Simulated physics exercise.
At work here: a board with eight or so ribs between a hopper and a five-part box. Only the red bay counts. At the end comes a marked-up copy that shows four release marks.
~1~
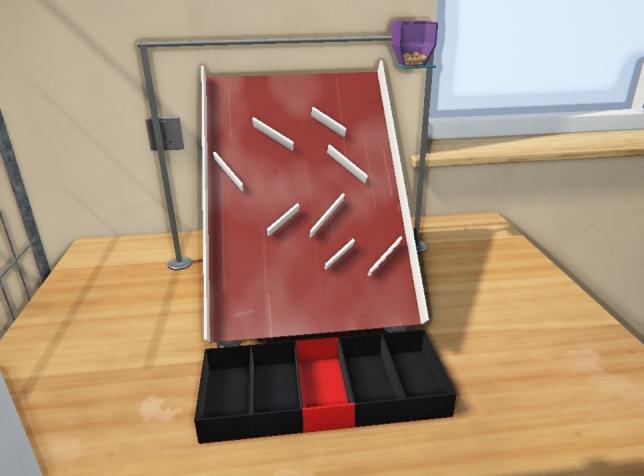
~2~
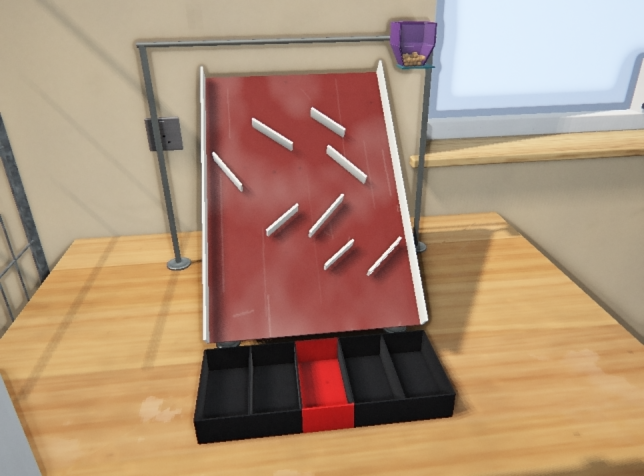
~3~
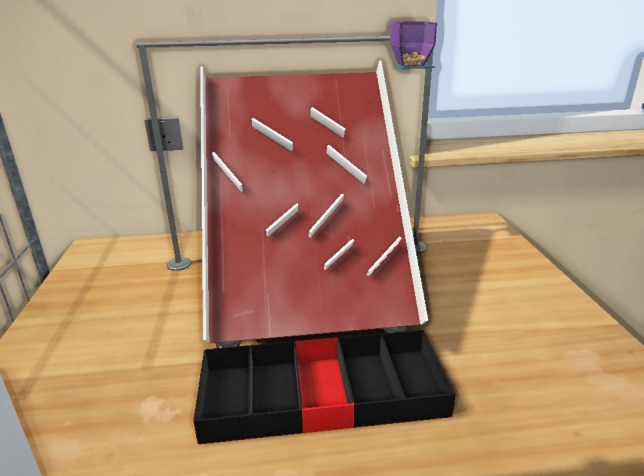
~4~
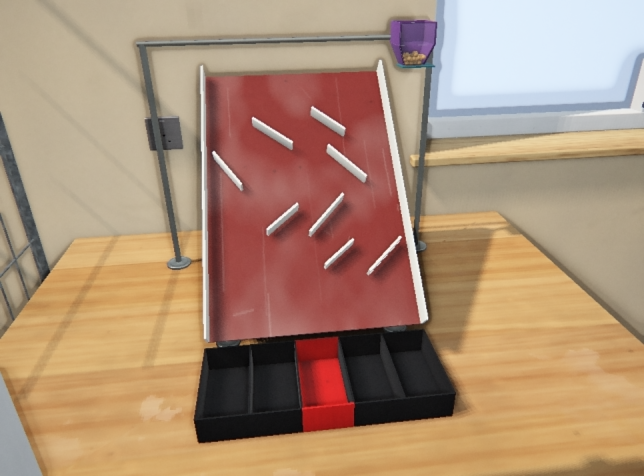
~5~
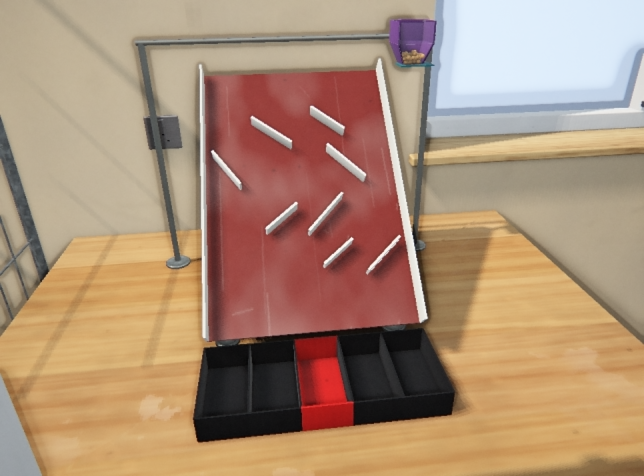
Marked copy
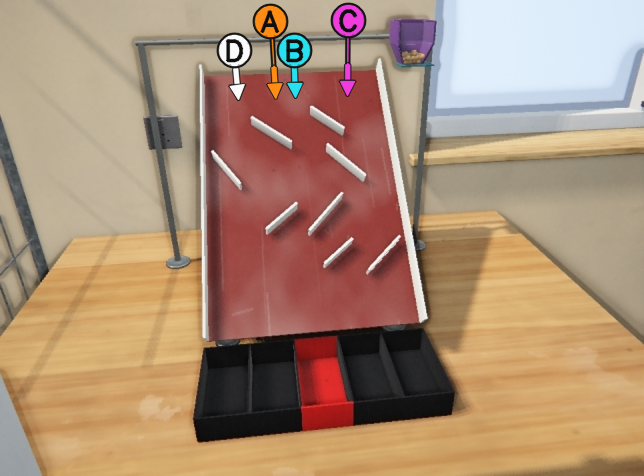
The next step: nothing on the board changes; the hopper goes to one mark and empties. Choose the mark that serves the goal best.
C.
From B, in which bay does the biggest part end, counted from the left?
The second.
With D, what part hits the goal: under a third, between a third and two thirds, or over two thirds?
Mark D gives under a third.
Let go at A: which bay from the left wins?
It is the second one.
On the marked copy, mark A meets the board at (275, 93); mark B meets the board at (295, 92); mark C meets the board at (347, 90); mark D meets the board at (238, 94).
With A, a small share in the red bay, close to half in other bays, close to a third outside the box.
With B, a small share in the red bay, close to half in other bays, close to a third outside the box.
With C, close to a third in the red bay, close to a quarter in other bays, close to a third outside the box.
With D, only a few in the red bay, close to two thirds in other bays, close to a third outside the box.
